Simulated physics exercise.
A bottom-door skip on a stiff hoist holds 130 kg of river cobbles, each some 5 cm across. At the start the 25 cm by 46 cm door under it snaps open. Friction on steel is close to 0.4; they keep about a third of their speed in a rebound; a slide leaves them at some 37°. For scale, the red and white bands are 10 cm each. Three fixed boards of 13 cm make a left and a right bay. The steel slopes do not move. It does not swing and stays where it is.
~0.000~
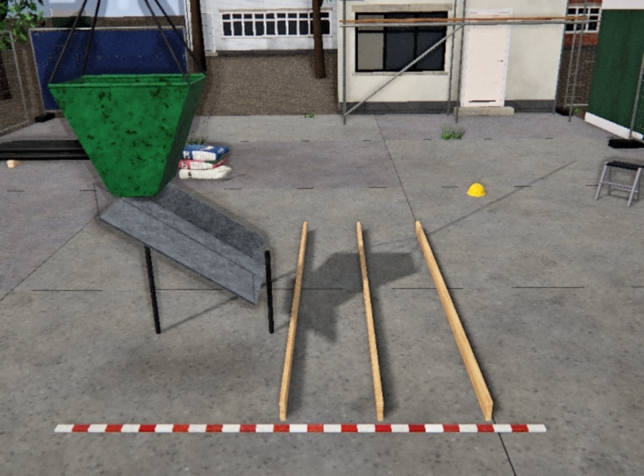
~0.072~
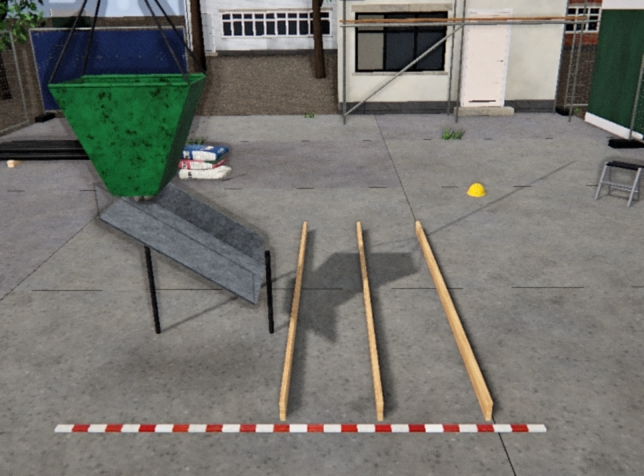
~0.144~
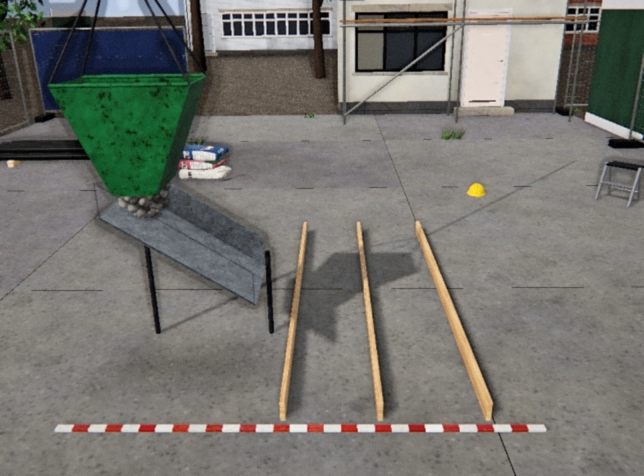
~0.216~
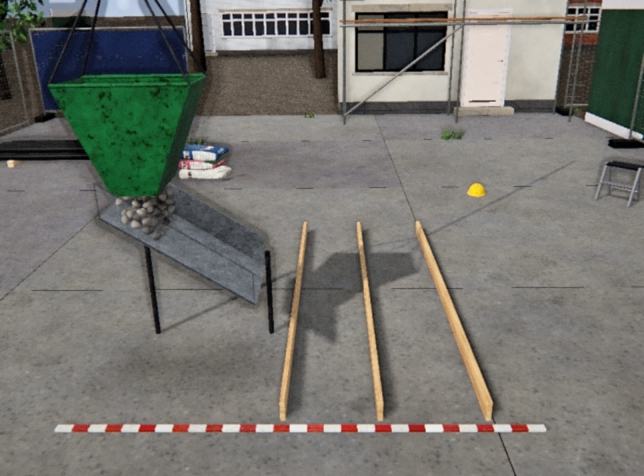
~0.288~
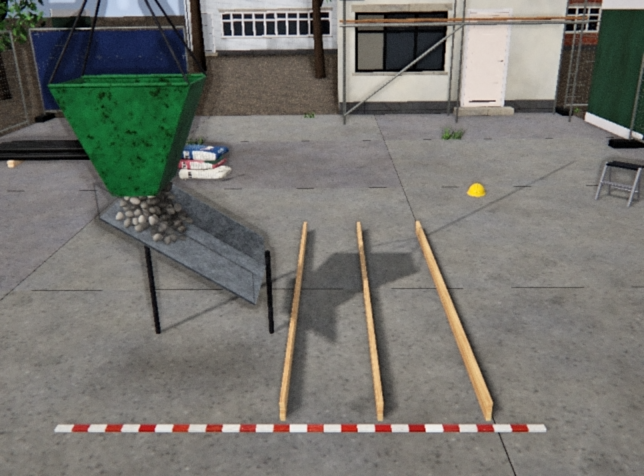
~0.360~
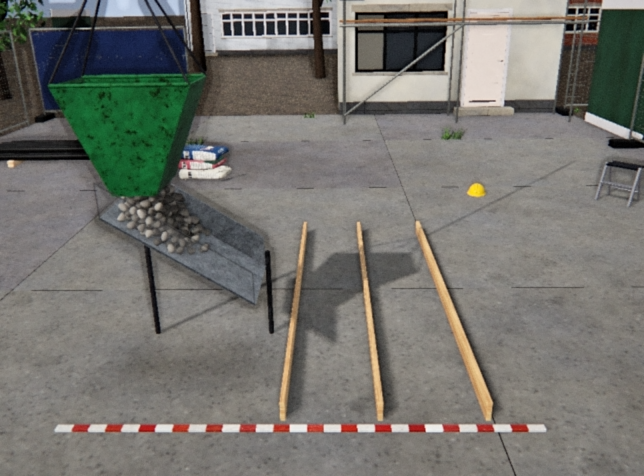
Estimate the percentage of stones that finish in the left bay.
Roughly 97 per cent ends in the left bay.
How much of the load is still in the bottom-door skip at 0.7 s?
It holds some 35 per cent.
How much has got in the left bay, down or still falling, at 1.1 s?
Some 30 per cent.
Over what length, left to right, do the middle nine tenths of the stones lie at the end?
Roughly 50 cm.
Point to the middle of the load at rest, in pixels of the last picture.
Near (338, 357).
After 0.7 s, 33 % in the bottom-door skip, 62 % on the steel, 3 % falling or lying left of the bays, 2 % falling or lying in the left bay; the stones farthest right are at (309, 313).
After 1.1 s, 1 % in the bottom-door skip, 60 % on the steel, 8 % falling or lying left of the bays, 30 % falling or lying in the left bay; the stones farthest right are at (368, 359).
After 1.7 s, 0 % in the bottom-door skip, 13 % on the steel, 6 % falling or lying left of the bays, 80 % falling or lying in the left bay, 1 % falling or lying in the right bay; the stones farthest right are at (398, 352).
After 2.6 s, 0 % in the bottom-door skip, 97 % falling or lying in the left bay, 3 % falling or lying in the right bay; the stones farthest right are at (426, 362).
After 4.5 s, 0 % in the bottom-door skip, 97 % in the left bay, 3 % in the right bay; the stones farthest right are at (432, 364).
